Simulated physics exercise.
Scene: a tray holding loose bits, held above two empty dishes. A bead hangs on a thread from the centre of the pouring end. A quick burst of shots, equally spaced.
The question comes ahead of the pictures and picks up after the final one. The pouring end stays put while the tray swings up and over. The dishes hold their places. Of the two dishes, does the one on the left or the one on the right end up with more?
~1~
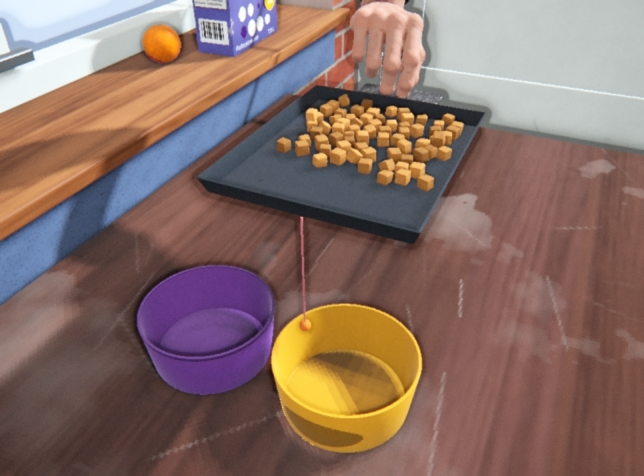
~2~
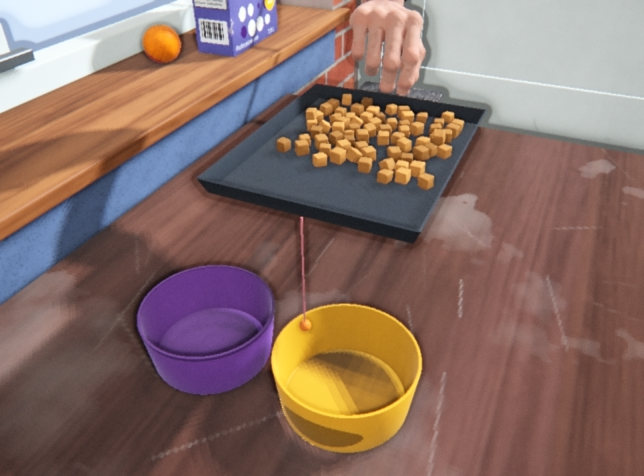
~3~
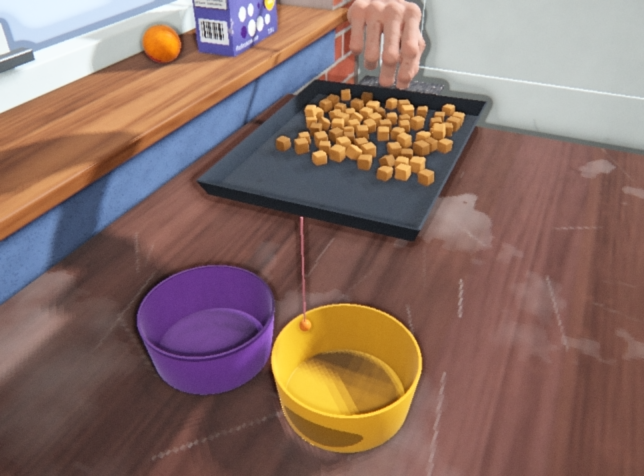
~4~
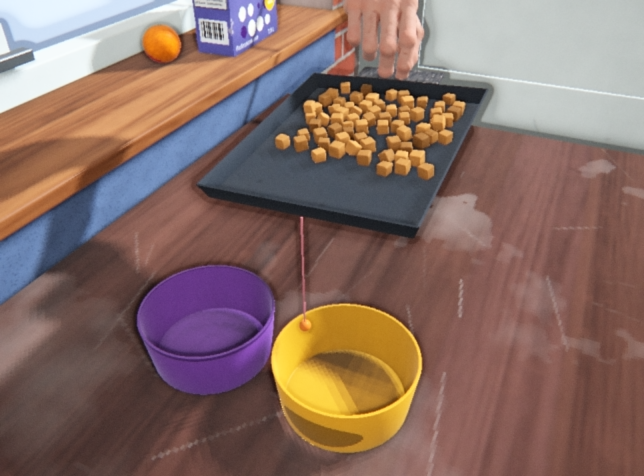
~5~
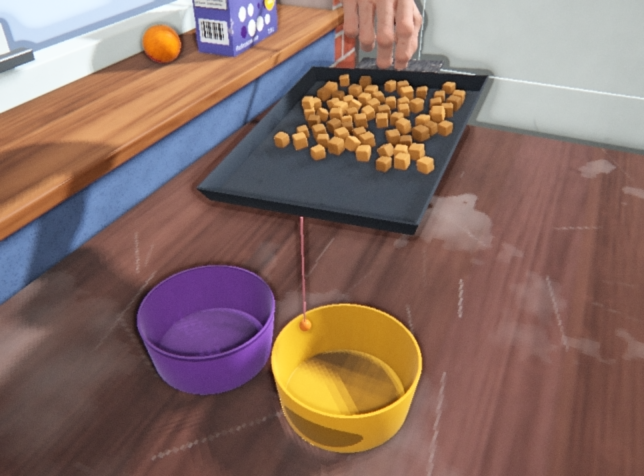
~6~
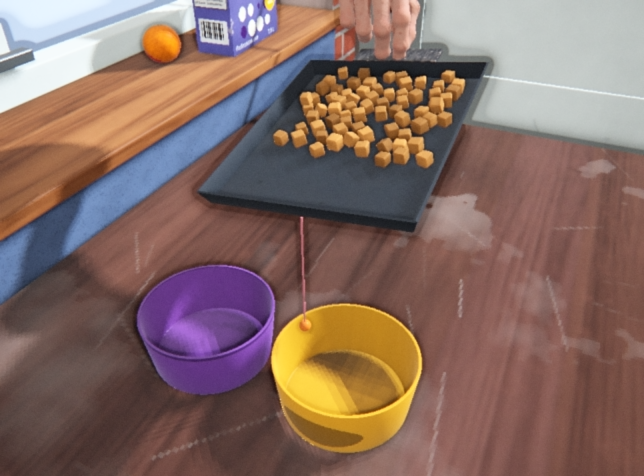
The dish on the left is going to receive more.
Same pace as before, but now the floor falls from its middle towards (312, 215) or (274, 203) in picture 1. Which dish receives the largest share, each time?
First: The dish at right. Second: The dish at left.
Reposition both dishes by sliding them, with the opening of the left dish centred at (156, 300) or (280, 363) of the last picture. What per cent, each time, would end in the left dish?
30 % and 20 %.
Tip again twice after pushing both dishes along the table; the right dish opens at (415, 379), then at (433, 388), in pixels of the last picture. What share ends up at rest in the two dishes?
The first comes to 70 percent and the second to 50 percent.
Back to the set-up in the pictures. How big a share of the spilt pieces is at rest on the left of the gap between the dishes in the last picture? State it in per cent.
Some 90 %.
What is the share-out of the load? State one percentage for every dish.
Left dish 80 per cent; right dish 0 per cent.
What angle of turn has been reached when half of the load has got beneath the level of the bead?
Reading: Some 100°.
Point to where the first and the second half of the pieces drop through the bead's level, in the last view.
It goes through near (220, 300) first, then near (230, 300).
Just after the last frame, tray tipped steeply; the larger part on the tray; just a few in the left dish; about a tenth in the air.
A moment on, tray tipped right over; roughly two thirds on the tray; roughly a quarter in the left dish; about a tenth outside both; about a tenth in the air.
Further on, tray tipped past a quarter turn; the larger part in the left dish; about a tenth outside both.
When it is over, tray tipped past a quarter turn; not one in the right dish; the larger part in the left dish; about a tenth outside both.
